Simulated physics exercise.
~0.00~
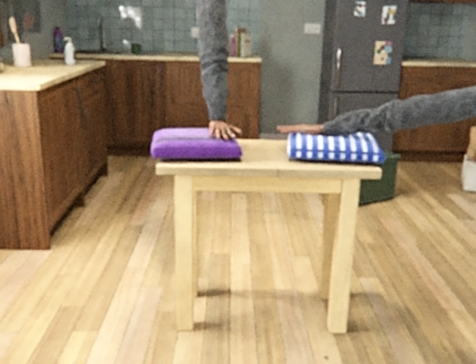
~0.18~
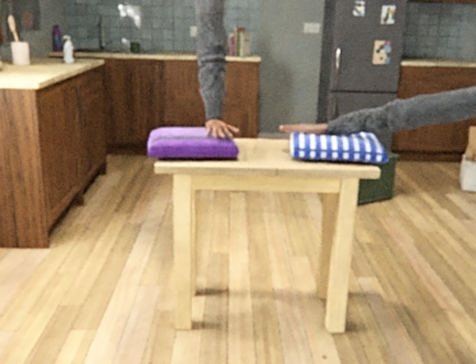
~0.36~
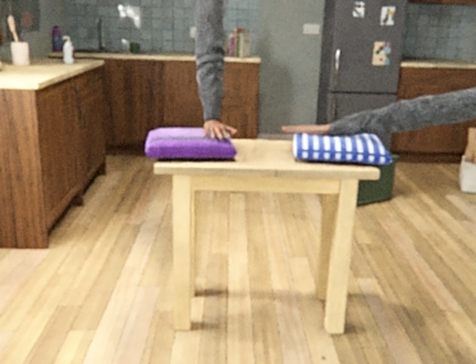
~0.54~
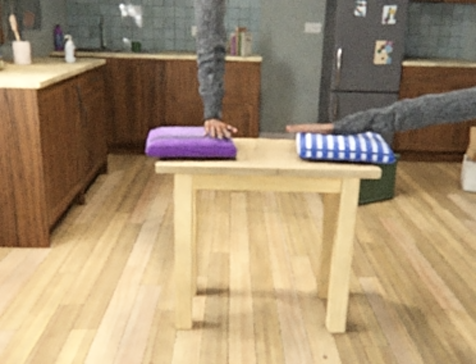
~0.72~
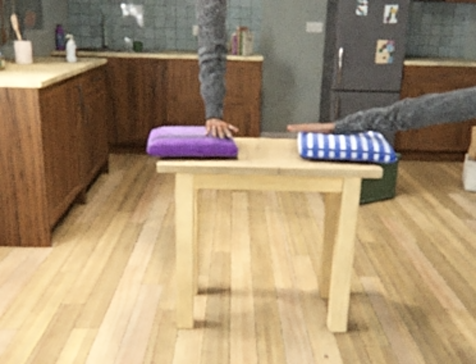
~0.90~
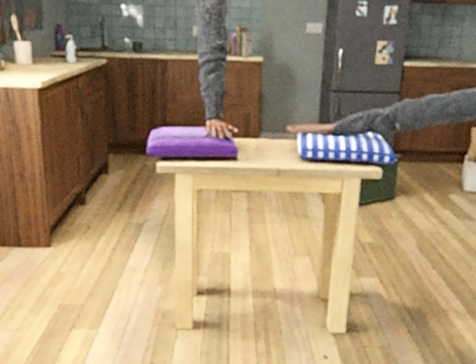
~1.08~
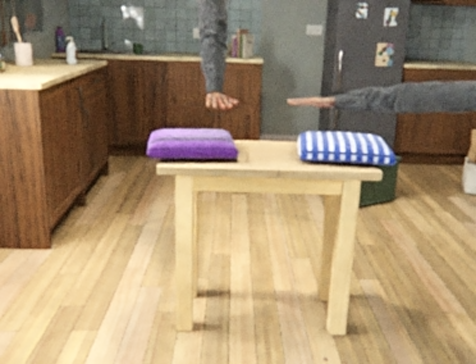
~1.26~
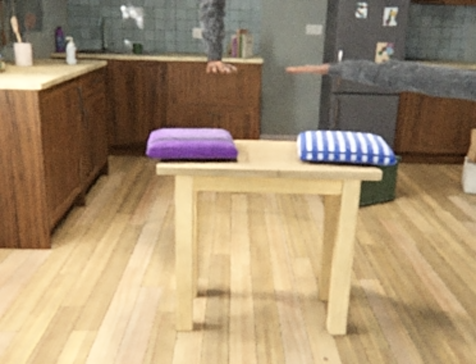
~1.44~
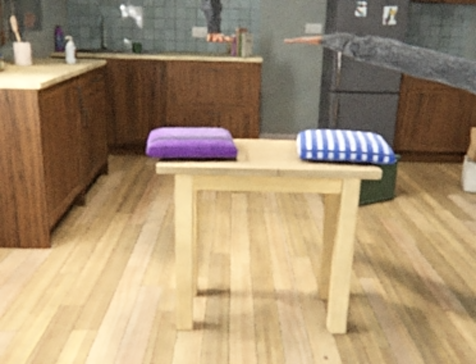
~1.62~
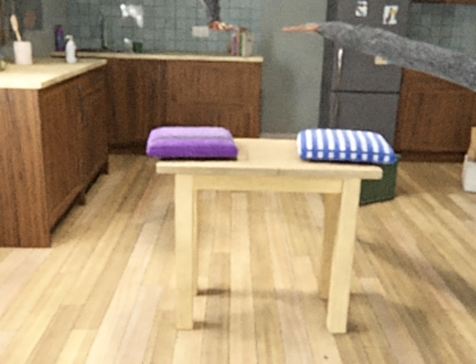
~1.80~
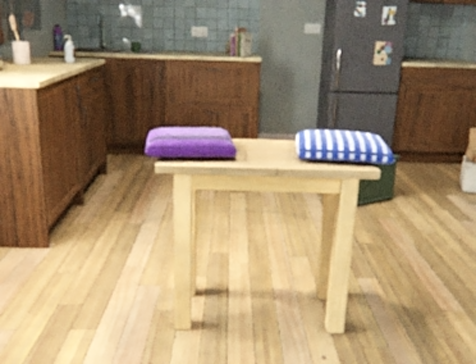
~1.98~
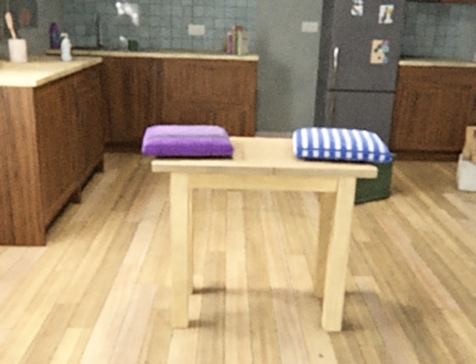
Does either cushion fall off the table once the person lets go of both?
No, neither cushion falls. The purple cushion and the blue cushion both stay on top of the table after the hands lift away.
